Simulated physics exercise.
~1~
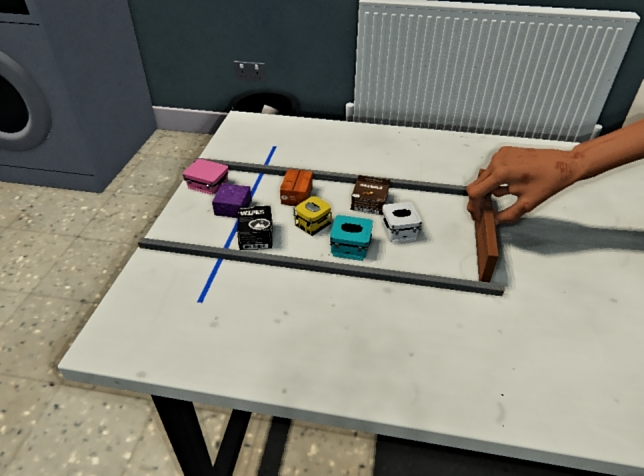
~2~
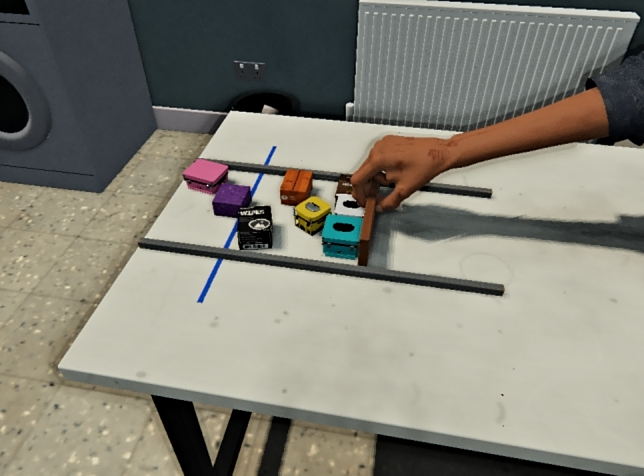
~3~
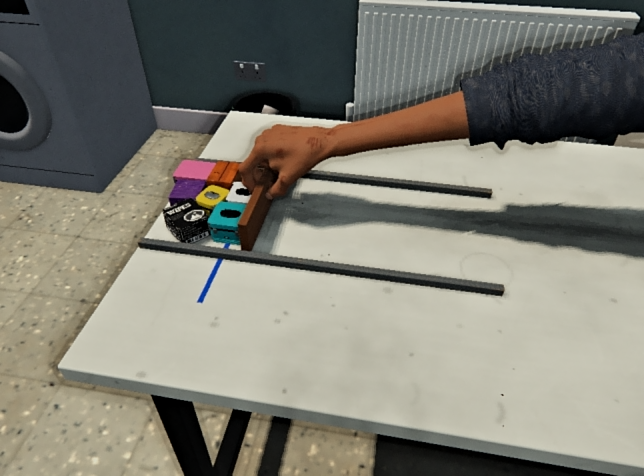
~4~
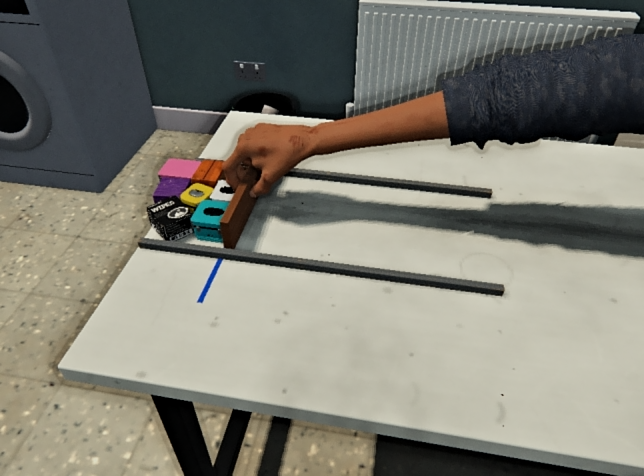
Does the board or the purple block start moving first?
The board moves first, sliding left while the purple block is still at rest. The purple block shifts only later in the sweep.
